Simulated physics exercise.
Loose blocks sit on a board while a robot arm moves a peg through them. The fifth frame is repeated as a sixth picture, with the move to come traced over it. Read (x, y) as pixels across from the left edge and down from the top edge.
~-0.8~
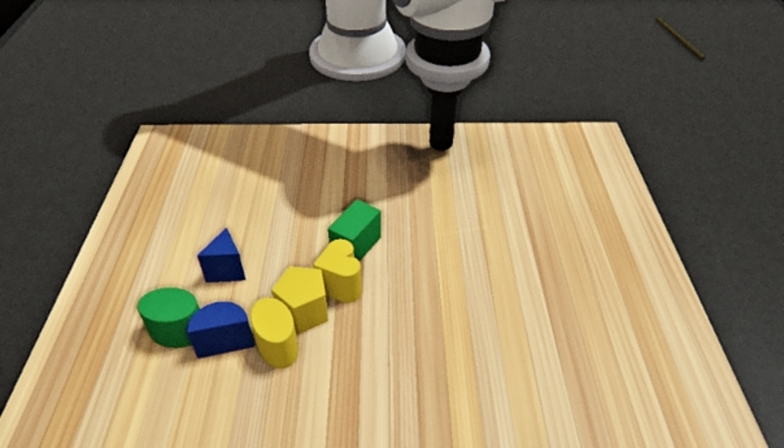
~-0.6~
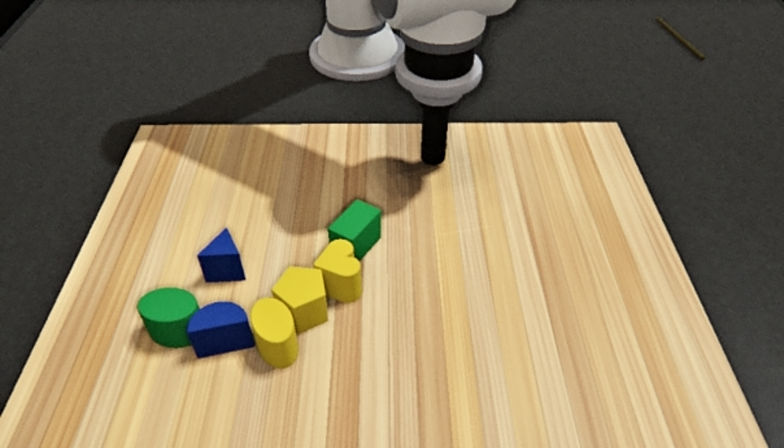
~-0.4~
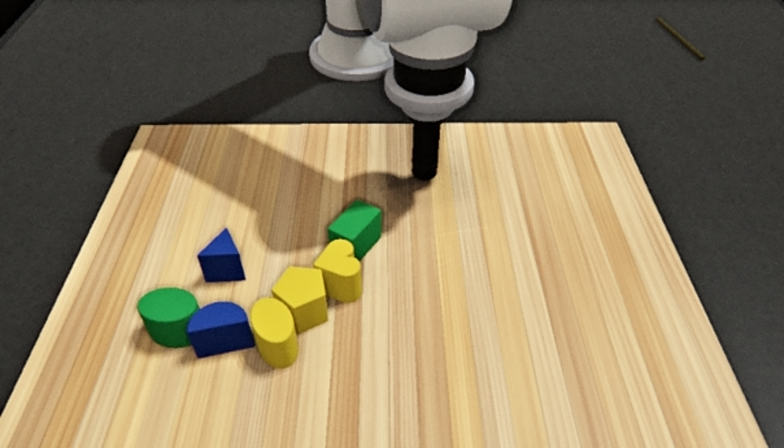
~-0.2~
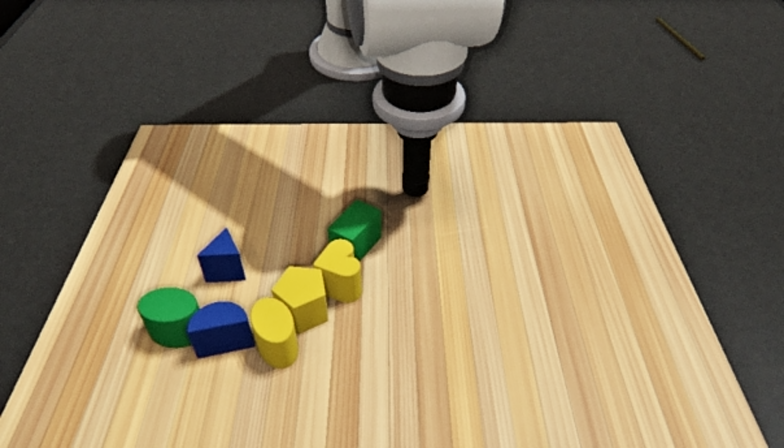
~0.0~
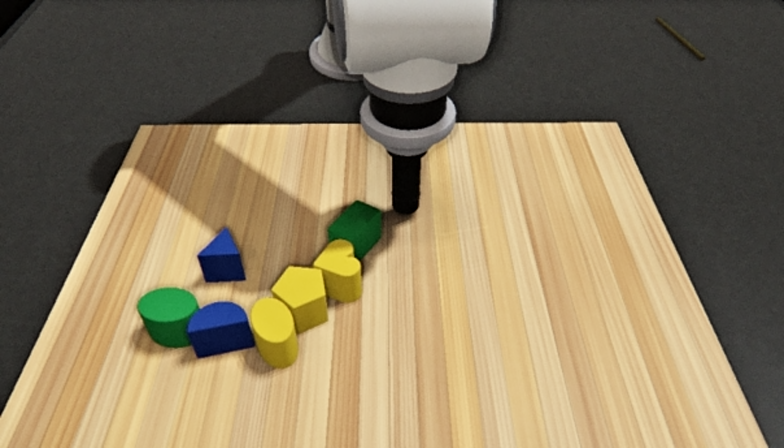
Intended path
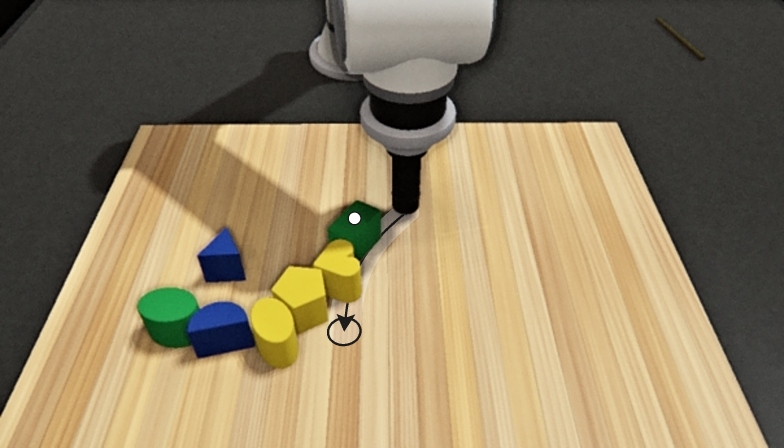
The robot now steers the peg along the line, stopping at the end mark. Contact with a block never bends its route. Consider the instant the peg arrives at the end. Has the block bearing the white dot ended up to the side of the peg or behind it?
My answer is yes.
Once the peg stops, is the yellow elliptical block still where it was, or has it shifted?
That block will leave its spot.
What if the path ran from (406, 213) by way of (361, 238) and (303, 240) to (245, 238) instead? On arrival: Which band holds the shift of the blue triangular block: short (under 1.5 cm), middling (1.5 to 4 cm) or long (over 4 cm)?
The answer here is less than 1.5 cm.
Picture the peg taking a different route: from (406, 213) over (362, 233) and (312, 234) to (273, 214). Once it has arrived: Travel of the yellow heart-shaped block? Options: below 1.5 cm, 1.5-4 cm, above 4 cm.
It slides somewhere between 1.5 and 4 cm.
The line goes from (406, 213) over (374, 243) and (352, 283) to (344, 331); the dot is on the green oblong block.
The first path, step by step. One third of the way, peg at (374, 237); yellow elliptical block at (266, 326); yellow five-sided block at (297, 295), turned 15° clockwise; yellow heart-shaped block at (330, 262), turned 35° anticlockwise; green oblong block at (333, 226), turned 30° clockwise.
Two thirds of the way, peg at (352, 277); yellow elliptical block at (264, 329); yellow five-sided block at (296, 298); yellow heart-shaped block at (321, 267); green oblong block at (315, 232), turned 65° clockwise.
At the end, peg at (344, 325); yellow elliptical block at (233, 366), turned 25° clockwise; yellow five-sided block at (278, 341), turned 30° clockwise; yellow heart-shaped block at (307, 309); green oblong block at (315, 232), turned 65° clockwise.
